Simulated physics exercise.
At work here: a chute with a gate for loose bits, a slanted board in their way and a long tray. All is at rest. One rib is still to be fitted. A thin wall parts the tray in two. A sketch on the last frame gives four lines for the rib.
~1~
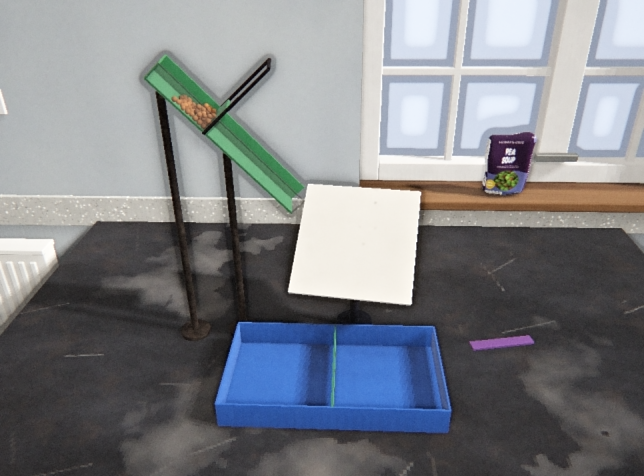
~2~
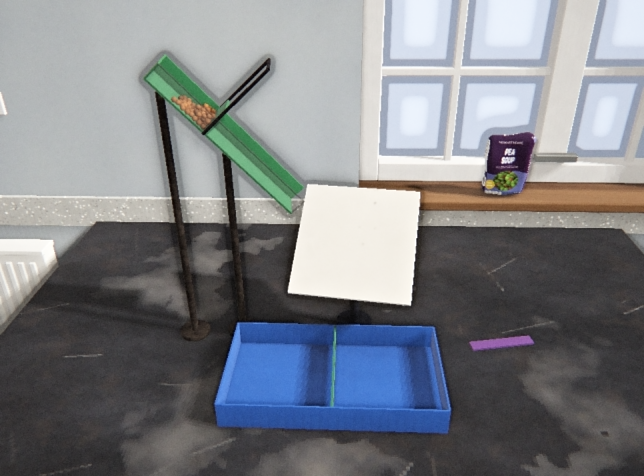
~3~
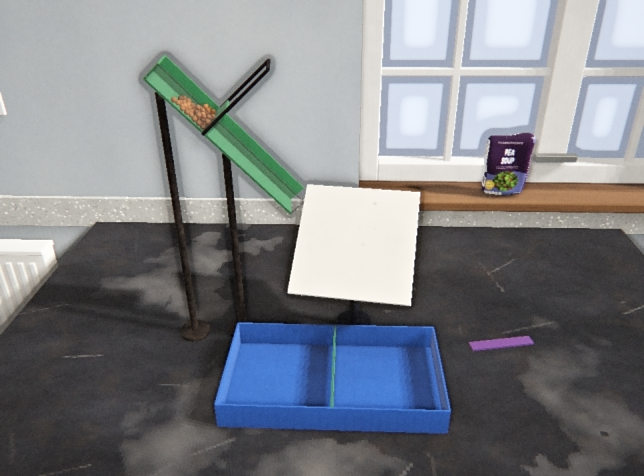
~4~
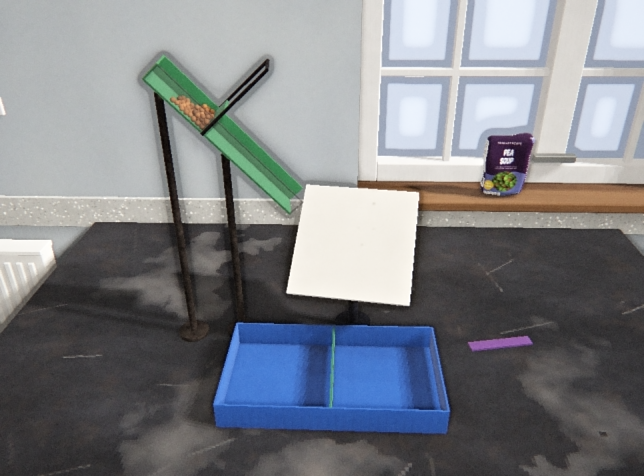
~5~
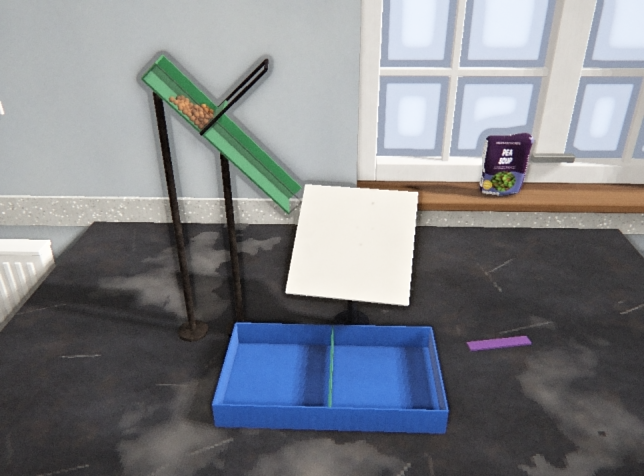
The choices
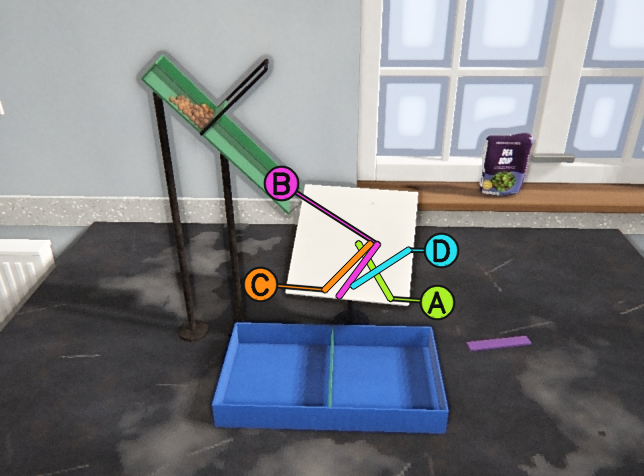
To begin with, small brown bits sit behind a closed black gate in a sloping green chute, with a tilted white board and a divided blue tray to its lower right. The bits stay bunched behind the gate, and apart from a very slight drift of the whole view, nothing visibly moves.
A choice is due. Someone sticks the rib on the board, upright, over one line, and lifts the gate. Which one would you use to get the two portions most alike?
Take D.
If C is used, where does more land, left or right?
The left half.
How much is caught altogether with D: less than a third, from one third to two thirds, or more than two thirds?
It is more than two thirds.
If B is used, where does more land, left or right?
More lands on the left.
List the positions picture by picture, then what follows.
Load behind the gate at (201, 111), cereal balls; lip of the chute at (291, 206), sloping steeply, in the first frame.
Middle of the board at (356, 241), tilted fairly steeply; middle of its low edge at (348, 298); of its high edge at (363, 188), in the second frame.
Front corners of the tray at (215, 404) and (450, 411); front end of its middle wall at (331, 408); gate still shut at (224, 109), in the third frame.
Middle of the load at (200, 112); lip at (290, 207), in the fourth frame.
Middle of the load at (198, 111); lip at (289, 207), in the fifth frame.
On the marked copy, line A from (358, 243) to (390, 298); line B from (377, 244) to (339, 296); line C from (370, 243) to (324, 289); line D from (408, 250) to (353, 286).
For line A, of what is caught, about a quarter in the left half, most in the right.
For line B, of what is caught, nearly all in the left half, a small part in the right.
For line C, of what is caught, nearly all in the left half, a small part in the right.
For line D, of what is caught, about two thirds in the left half, about a third in the right.
